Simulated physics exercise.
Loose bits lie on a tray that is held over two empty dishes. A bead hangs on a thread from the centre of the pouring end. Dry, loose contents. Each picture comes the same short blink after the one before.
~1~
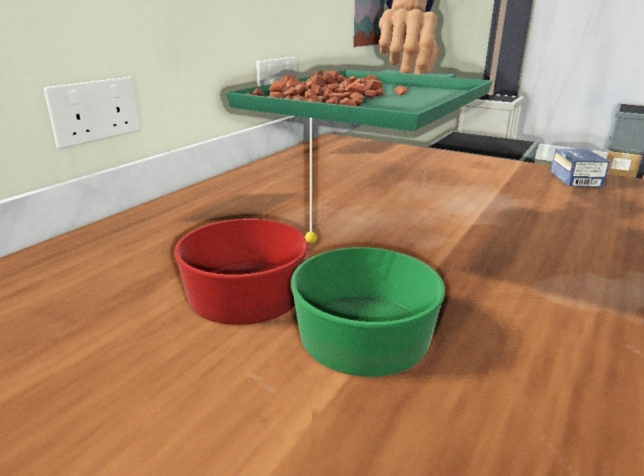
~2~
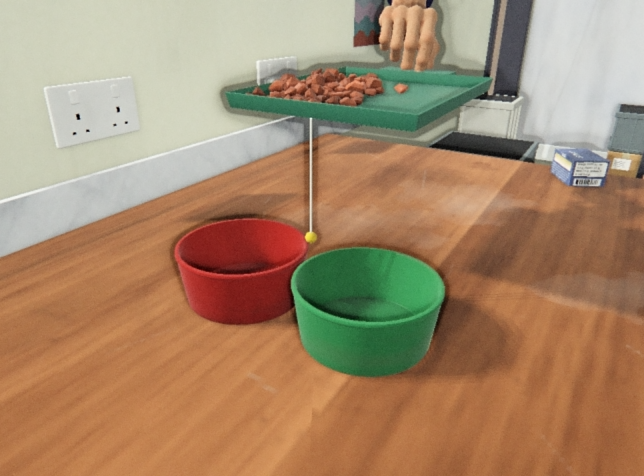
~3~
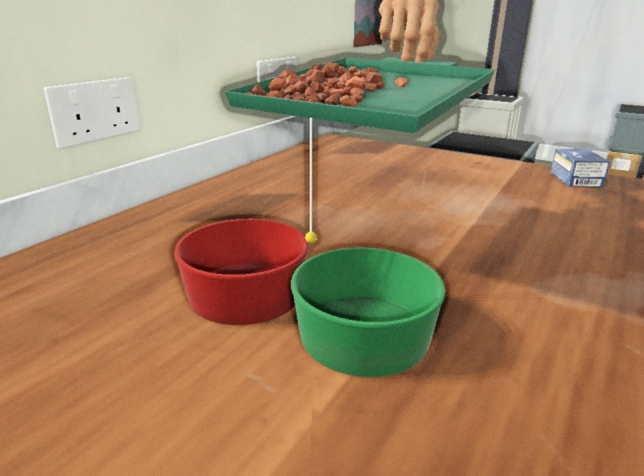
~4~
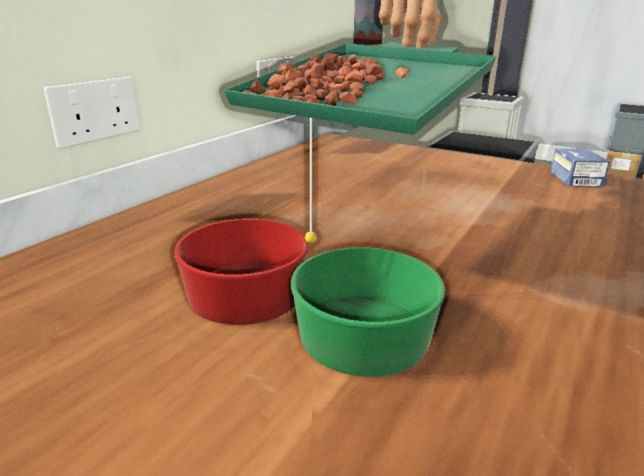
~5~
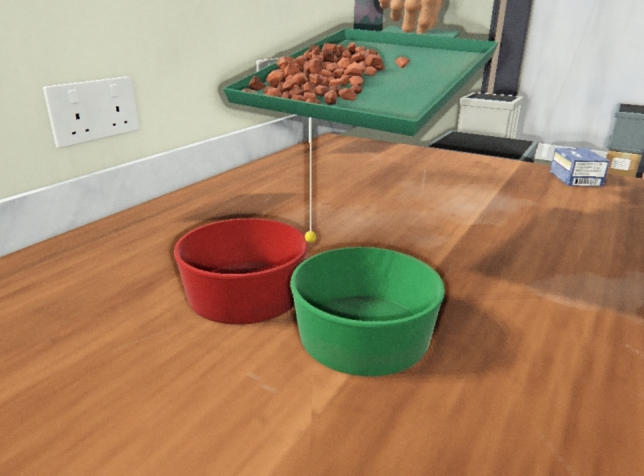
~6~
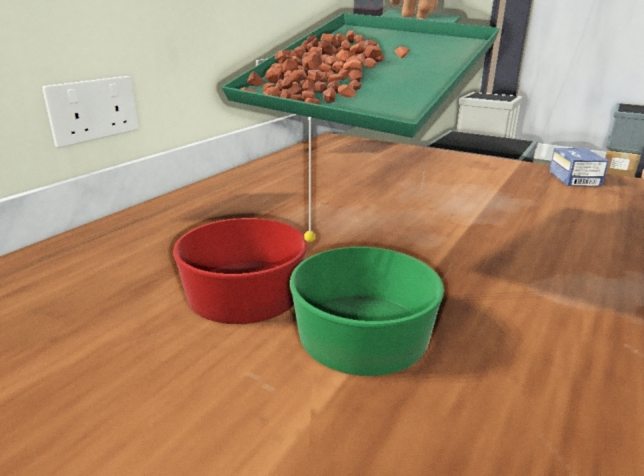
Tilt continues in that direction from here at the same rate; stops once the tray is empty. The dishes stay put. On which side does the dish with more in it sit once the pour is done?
More pours into the right one.
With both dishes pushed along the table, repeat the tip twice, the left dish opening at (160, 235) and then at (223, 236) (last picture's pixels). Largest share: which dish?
Case one: The dish at right. Case two: The dish at right.
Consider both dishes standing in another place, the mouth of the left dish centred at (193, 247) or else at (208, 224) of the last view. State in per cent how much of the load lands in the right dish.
70 % and 50 %.
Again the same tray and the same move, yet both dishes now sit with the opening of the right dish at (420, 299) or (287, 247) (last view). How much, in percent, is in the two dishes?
It comes to about 90 per cent the first time and about 30 per cent the second.
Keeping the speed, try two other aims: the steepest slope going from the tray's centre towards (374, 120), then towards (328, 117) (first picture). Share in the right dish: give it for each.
About 90 % and about 40 %.
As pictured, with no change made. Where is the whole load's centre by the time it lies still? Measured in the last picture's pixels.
About (324, 325).
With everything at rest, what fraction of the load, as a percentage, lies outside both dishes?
Result: Near 20 % of the load.
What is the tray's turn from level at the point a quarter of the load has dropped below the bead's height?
At some 80 degrees.
Soon after the last picture, tray tipped steeply; nearly all on the tray; a stray few in the right dish; a stray few in the left dish; a stray few in the air.
A little later, tray tipped past a quarter turn; about a quarter on the tray; about a quarter in the right dish; a small part in the left dish; a small part outside both; about a quarter in the air.
Later still, tray tipped past a quarter turn; about half in the right dish; about a quarter in the left dish; about a quarter outside both.
At rest, tray tipped past a quarter turn; about half in the right dish; about a quarter in the left dish; about a quarter outside both.
